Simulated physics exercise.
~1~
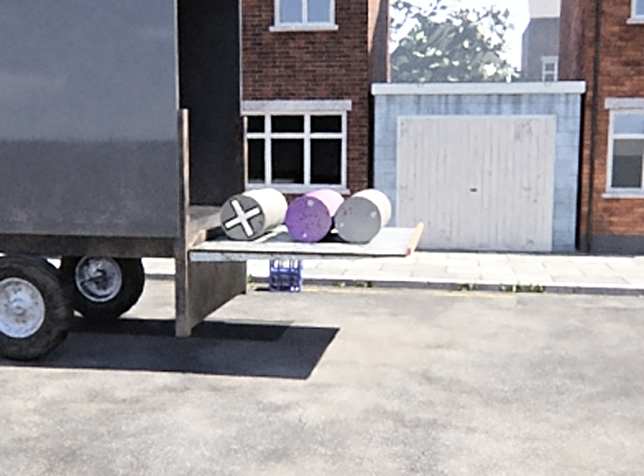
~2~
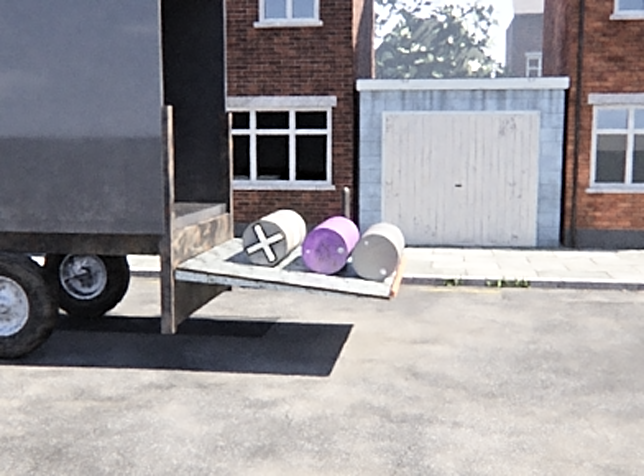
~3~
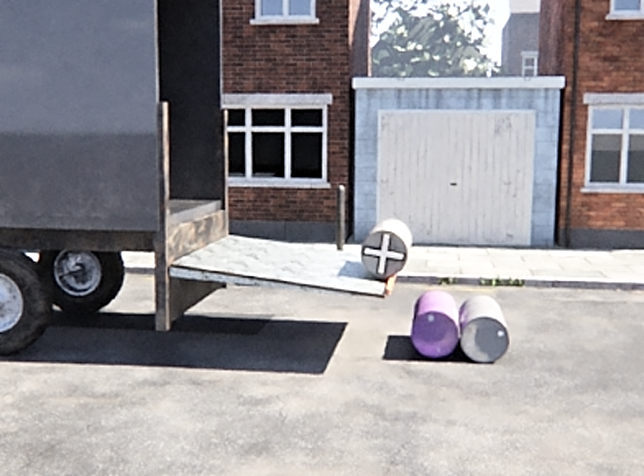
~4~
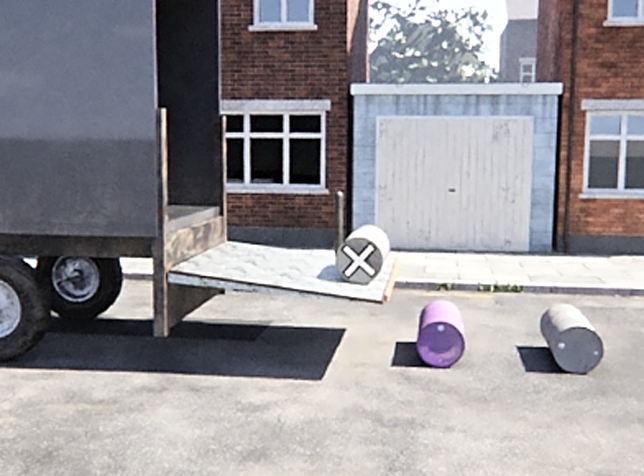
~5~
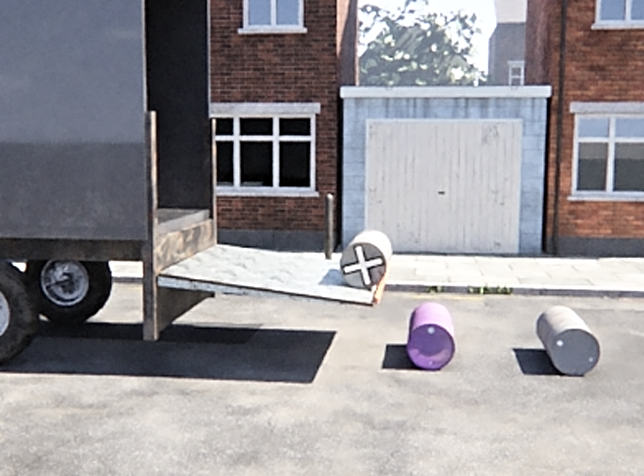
Three drums on a platform at the back of a lorry rolled right as it lowered and tipped outwards; the purple and plain grey ones went over the edge onto the road and came apart, while the white-crossed one stayed near the platform's end.
